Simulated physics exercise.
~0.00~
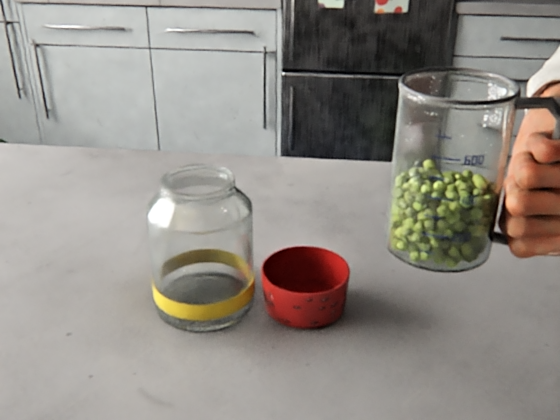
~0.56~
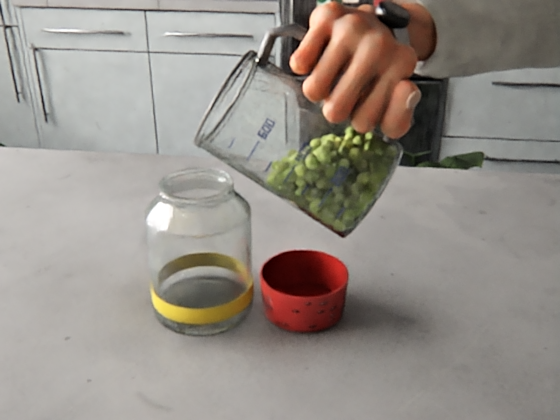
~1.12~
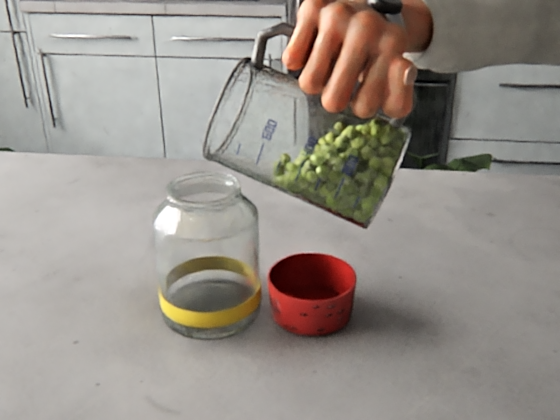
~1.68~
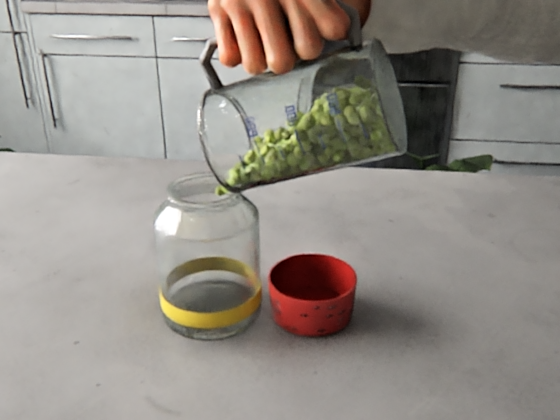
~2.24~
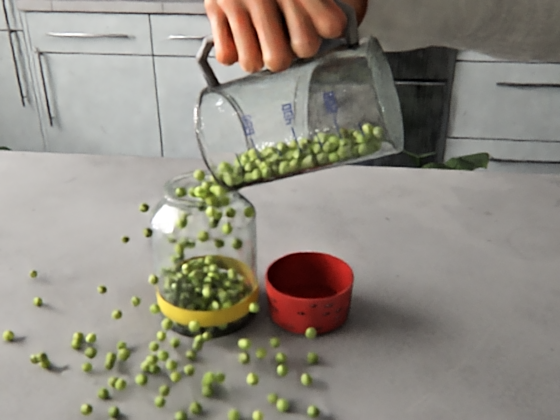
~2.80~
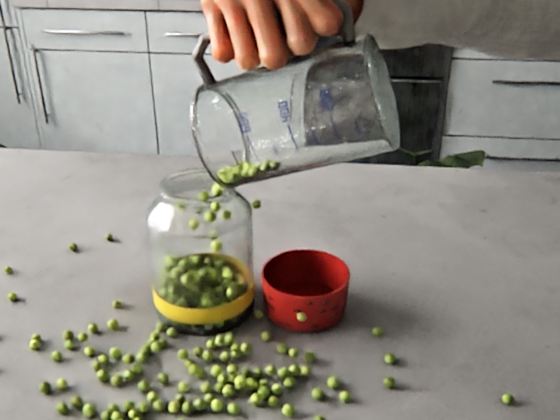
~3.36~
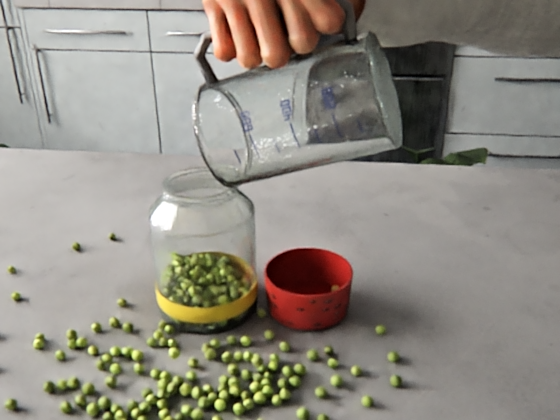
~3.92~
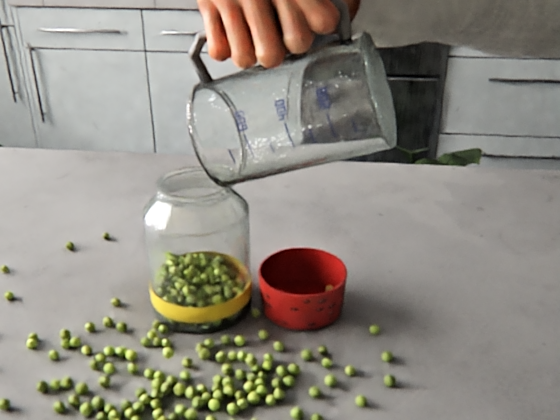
In a kitchen, seen from the front and slightly above, a clear glass jar with a yellow band stands on a grey counter, with a small red dish just to its right. At the right, a hand holds a clear jug partly filled with green peas. The hand brings the jug leftward over the dish and tips it, then raises and tilts it further at the jar's mouth. Peas pour out, some dropping into the jar and many scattering across the counter. At the end the tilted jug is empty, the jar is partly filled, and loose peas lie still around it.
